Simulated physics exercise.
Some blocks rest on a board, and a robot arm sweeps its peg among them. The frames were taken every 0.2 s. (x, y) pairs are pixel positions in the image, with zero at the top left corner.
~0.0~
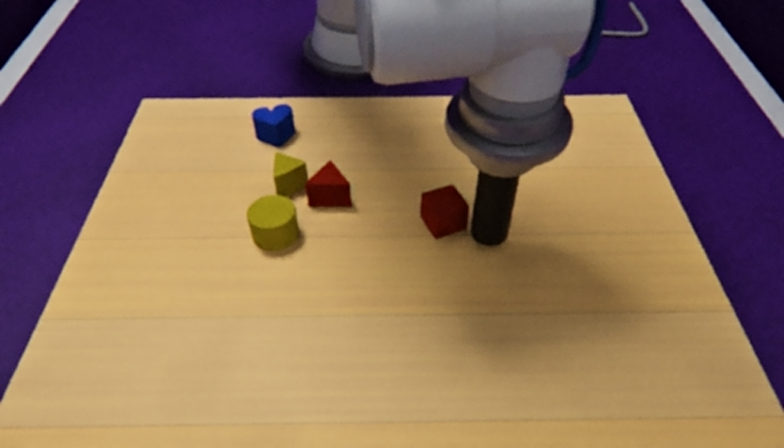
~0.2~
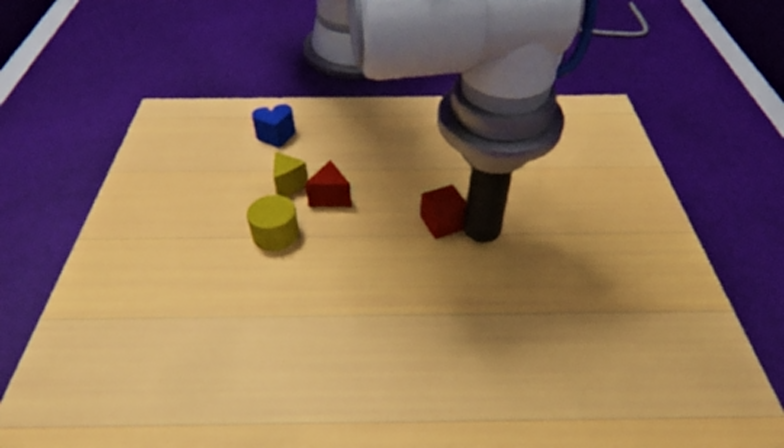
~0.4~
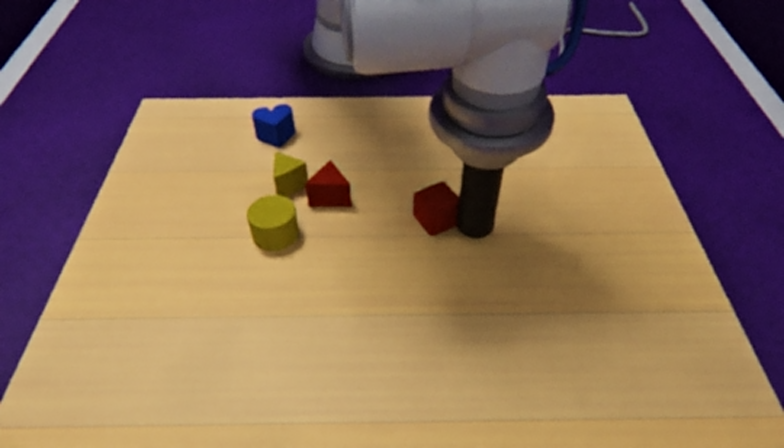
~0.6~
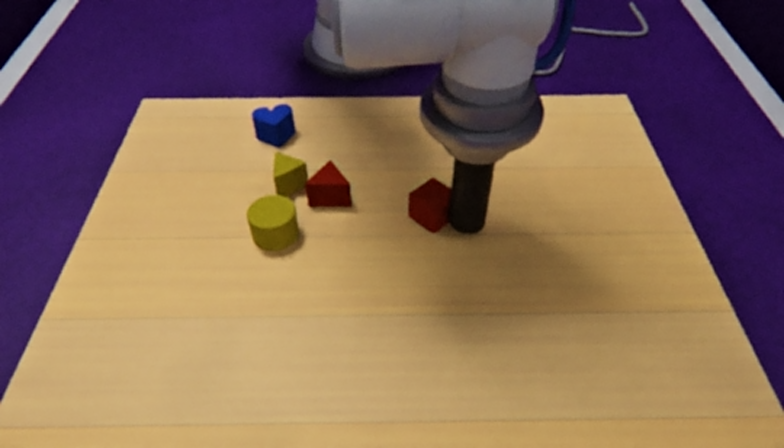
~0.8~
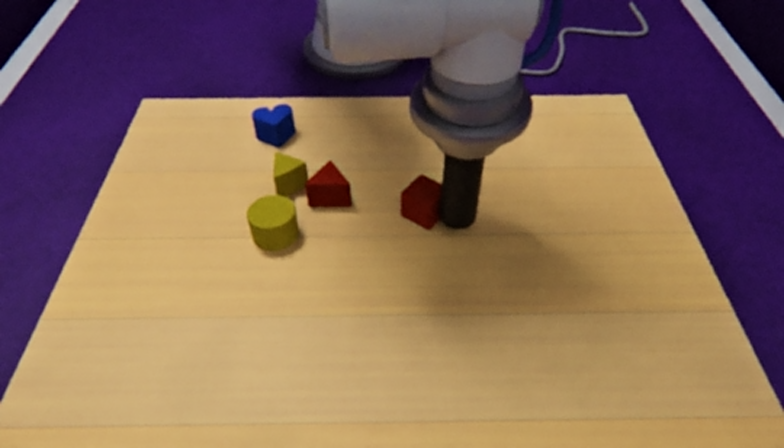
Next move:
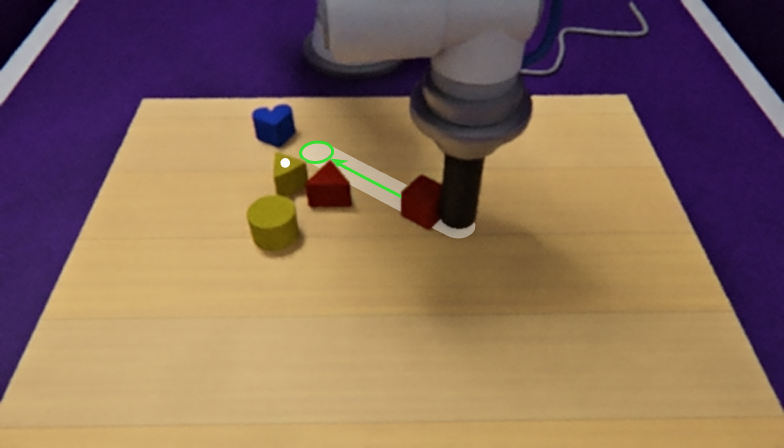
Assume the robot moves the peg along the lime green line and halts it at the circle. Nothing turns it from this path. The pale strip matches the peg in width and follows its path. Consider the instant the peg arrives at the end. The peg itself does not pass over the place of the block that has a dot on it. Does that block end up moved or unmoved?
It keeps its position.
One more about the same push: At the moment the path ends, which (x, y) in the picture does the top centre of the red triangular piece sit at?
Expect it around (302, 181).
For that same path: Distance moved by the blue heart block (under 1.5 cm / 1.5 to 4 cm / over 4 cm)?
It ends under 1.5 cm away.
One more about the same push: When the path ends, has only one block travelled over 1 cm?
Short answer: No.
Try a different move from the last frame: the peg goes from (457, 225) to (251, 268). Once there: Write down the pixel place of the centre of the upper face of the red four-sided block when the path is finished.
It is going to be at (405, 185).
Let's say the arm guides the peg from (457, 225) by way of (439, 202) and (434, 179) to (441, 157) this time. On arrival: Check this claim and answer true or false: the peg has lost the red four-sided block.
It is true.
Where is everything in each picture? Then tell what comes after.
Tip of the peg at (489, 233), middles of tops, blue heart block at (272, 113), yellow triangular piece at (285, 163), red triangular piece at (328, 175), red four-sided block at (445, 199), in the first picture.
Peg at (482, 229), nothing pushed, in the second picture.
Peg at (475, 225), red four-sided block at (438, 196), in the third picture.
Peg at (467, 221), red four-sided block at (434, 193), in the fourth picture.
Peg at (458, 216), blue heart block at (272, 113), yellow triangular piece at (285, 163), red triangular piece at (328, 175), red four-sided block at (426, 189), in the fifth picture.
The line goes straight from (457, 225) to (317, 152); the dot is on the yellow triangular piece.
The first path, step by step. One third of the way, peg at (406, 190); red four-sided block at (371, 171), turned 35° anticlockwise.
Two thirds of the way, peg at (358, 166); red triangular piece at (304, 179); red four-sided block at (330, 166), turned 75° anticlockwise.
At the end, peg at (316, 143); blue heart block unmoved; yellow triangular piece unmoved; red triangular piece at (302, 181), turned 15° anticlockwise; red four-sided block at (326, 166), turned 85° anticlockwise.
